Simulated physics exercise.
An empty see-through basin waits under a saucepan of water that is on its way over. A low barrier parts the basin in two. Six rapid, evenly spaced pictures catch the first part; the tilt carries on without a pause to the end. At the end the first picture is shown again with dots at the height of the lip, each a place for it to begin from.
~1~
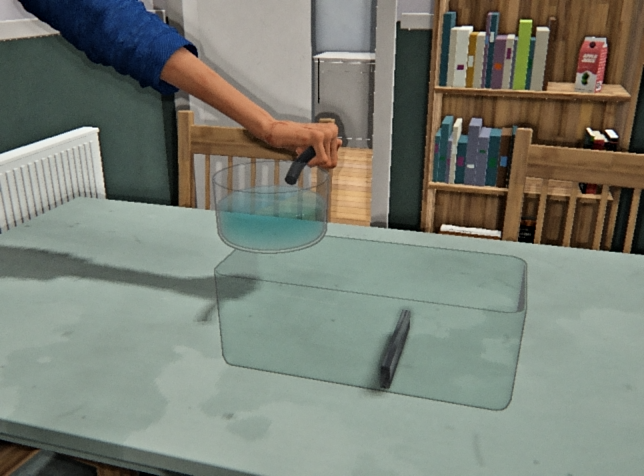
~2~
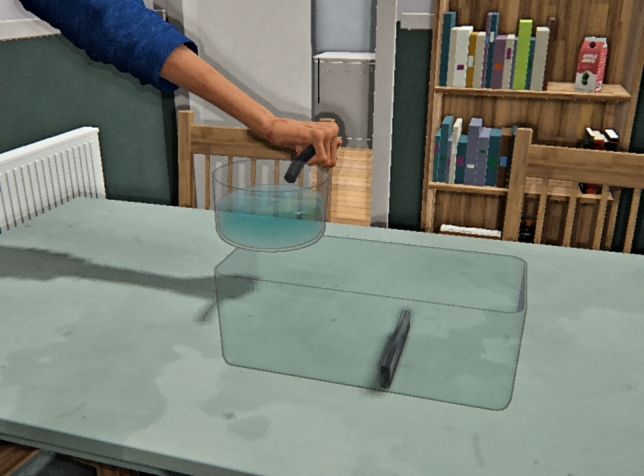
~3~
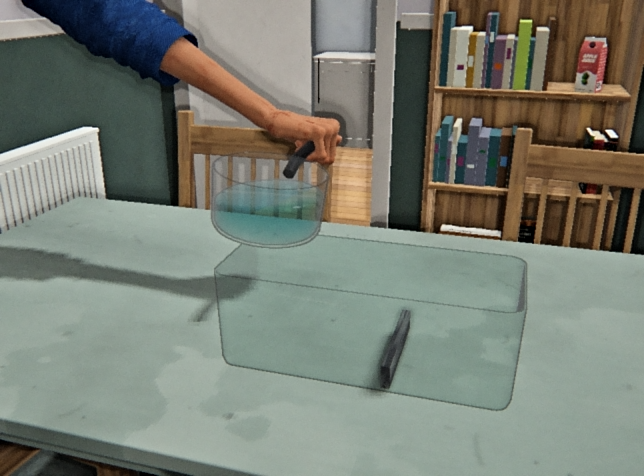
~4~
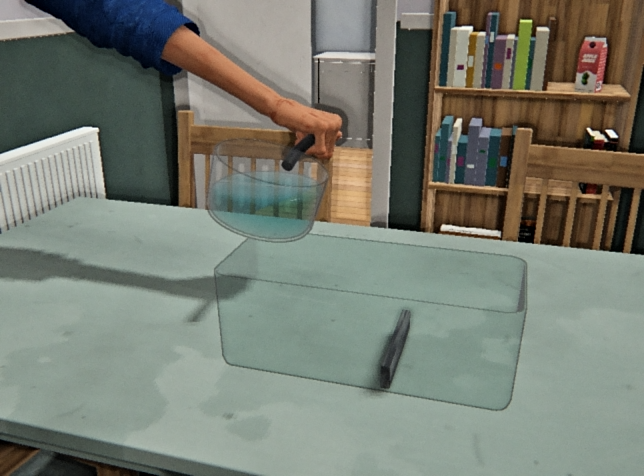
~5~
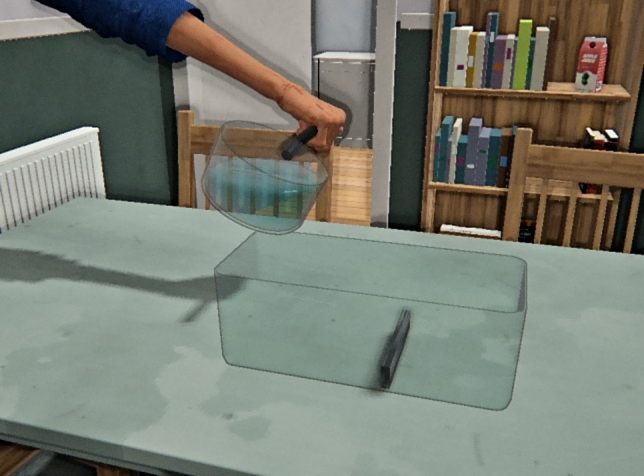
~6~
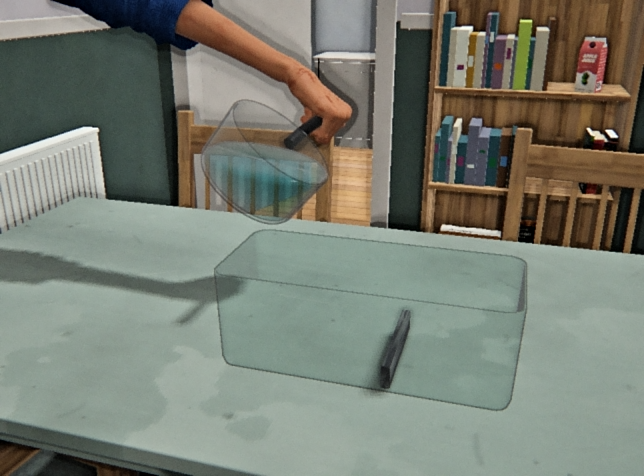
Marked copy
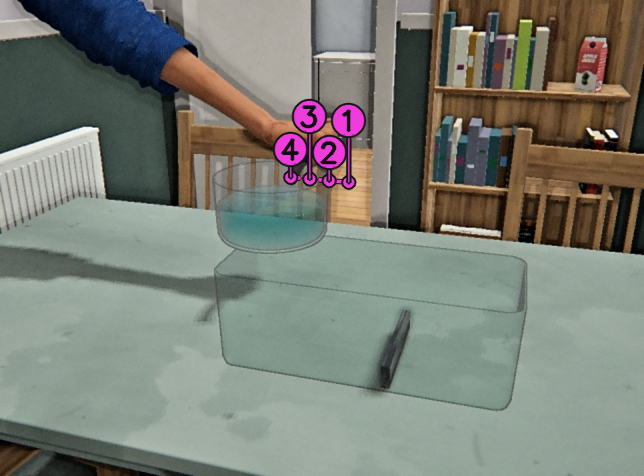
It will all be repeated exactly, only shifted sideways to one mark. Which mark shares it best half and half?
3.
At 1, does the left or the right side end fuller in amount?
The right side.
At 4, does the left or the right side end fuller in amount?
The left one.
On the marked copy, 1 at (348, 182); 2 at (329, 180); 3 at (309, 179); 4 at (290, 177).
If 1 is chosen, about 20 % ends left of the wall and 77 % right of it; 3 % is lost outside.
If 2 is chosen, about 23 % ends left of the wall and 75 % right of it.
If 3 is chosen, about 50 % ends left of the wall and 48 % right of it.
If 4 is chosen, about 78 % ends left of the wall and 19 % right of it; 3 % is lost outside.
